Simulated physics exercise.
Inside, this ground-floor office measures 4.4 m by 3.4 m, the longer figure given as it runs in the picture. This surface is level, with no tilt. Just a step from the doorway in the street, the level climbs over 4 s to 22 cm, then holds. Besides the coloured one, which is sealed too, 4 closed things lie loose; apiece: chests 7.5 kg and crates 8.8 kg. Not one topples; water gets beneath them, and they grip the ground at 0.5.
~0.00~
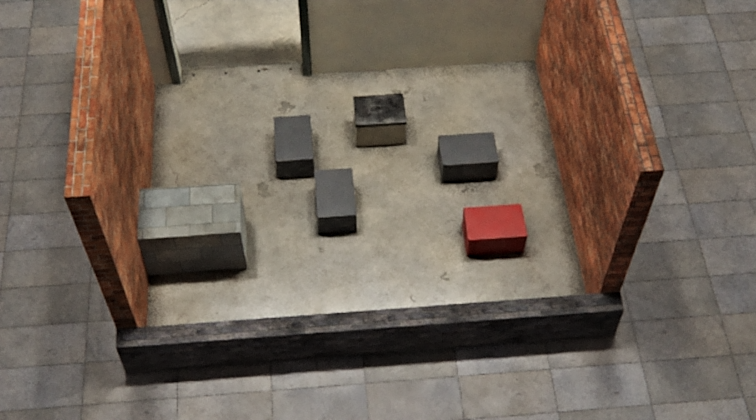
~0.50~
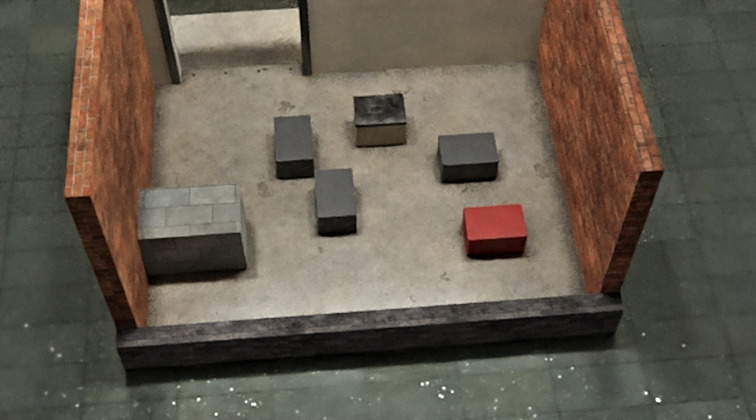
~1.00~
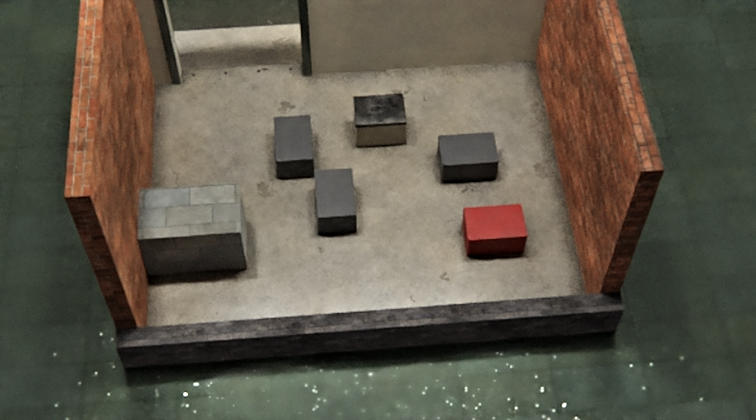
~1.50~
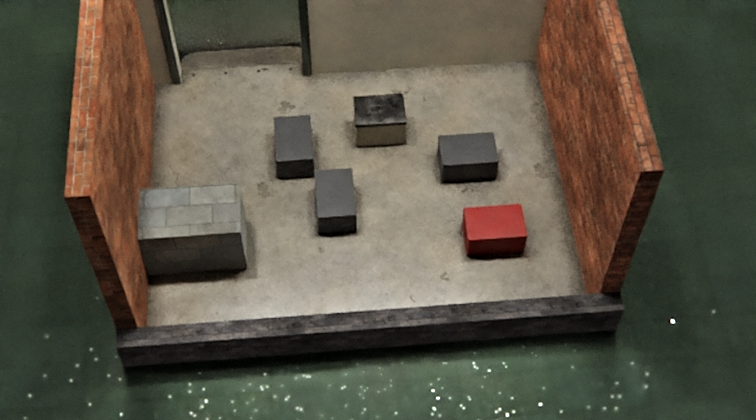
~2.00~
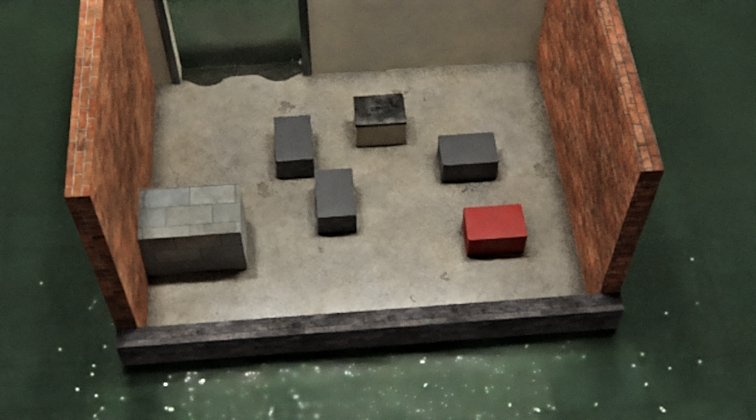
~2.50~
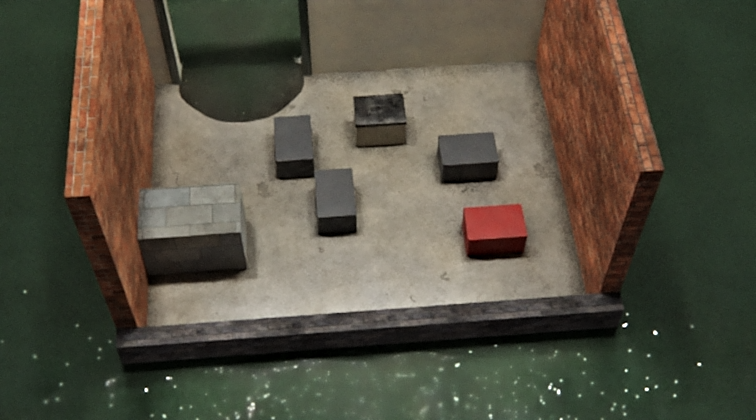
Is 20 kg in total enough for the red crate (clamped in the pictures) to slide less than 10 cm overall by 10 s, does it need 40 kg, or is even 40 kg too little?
It needs 40 kg.
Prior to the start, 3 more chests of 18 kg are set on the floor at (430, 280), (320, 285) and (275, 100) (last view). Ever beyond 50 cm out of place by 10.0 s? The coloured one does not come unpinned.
In turn: Beyond it, beyond it, beyond it.
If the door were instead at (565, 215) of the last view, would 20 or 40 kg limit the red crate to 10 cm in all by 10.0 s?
With that change, the big one is needed.
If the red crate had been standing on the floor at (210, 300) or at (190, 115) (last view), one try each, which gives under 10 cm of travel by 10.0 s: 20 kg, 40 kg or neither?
The first time the lesser option suffices; the second time both options come up short.
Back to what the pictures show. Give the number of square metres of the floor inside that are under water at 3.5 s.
I'd put it close to 2.5 m2.
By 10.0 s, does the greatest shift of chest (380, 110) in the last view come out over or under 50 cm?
Verdict for this one: Under half a metre.
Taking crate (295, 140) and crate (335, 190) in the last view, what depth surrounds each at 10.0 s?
Some 10 cm at the first, some 9 cm at the second.
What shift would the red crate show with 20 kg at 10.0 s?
40 cm.
After 3.5 s the red crate would be 0 cm from its start with 20 kg and 0 cm from its start with 40 kg; 0 cm of water round it then.
After 4.5 s the red crate would be 0 cm from its start with 20 kg and 0 cm from its start with 40 kg; 0 cm of water round it then.
After 7.0 s the red crate would be 2 cm from its start with 20 kg and 1 cm from its start with 40 kg; 4 cm of water round it then.
After 10.0 s the red crate would be 42 cm from its start with 20 kg and 1 cm from its start with 40 kg; 13 cm of water round it then.
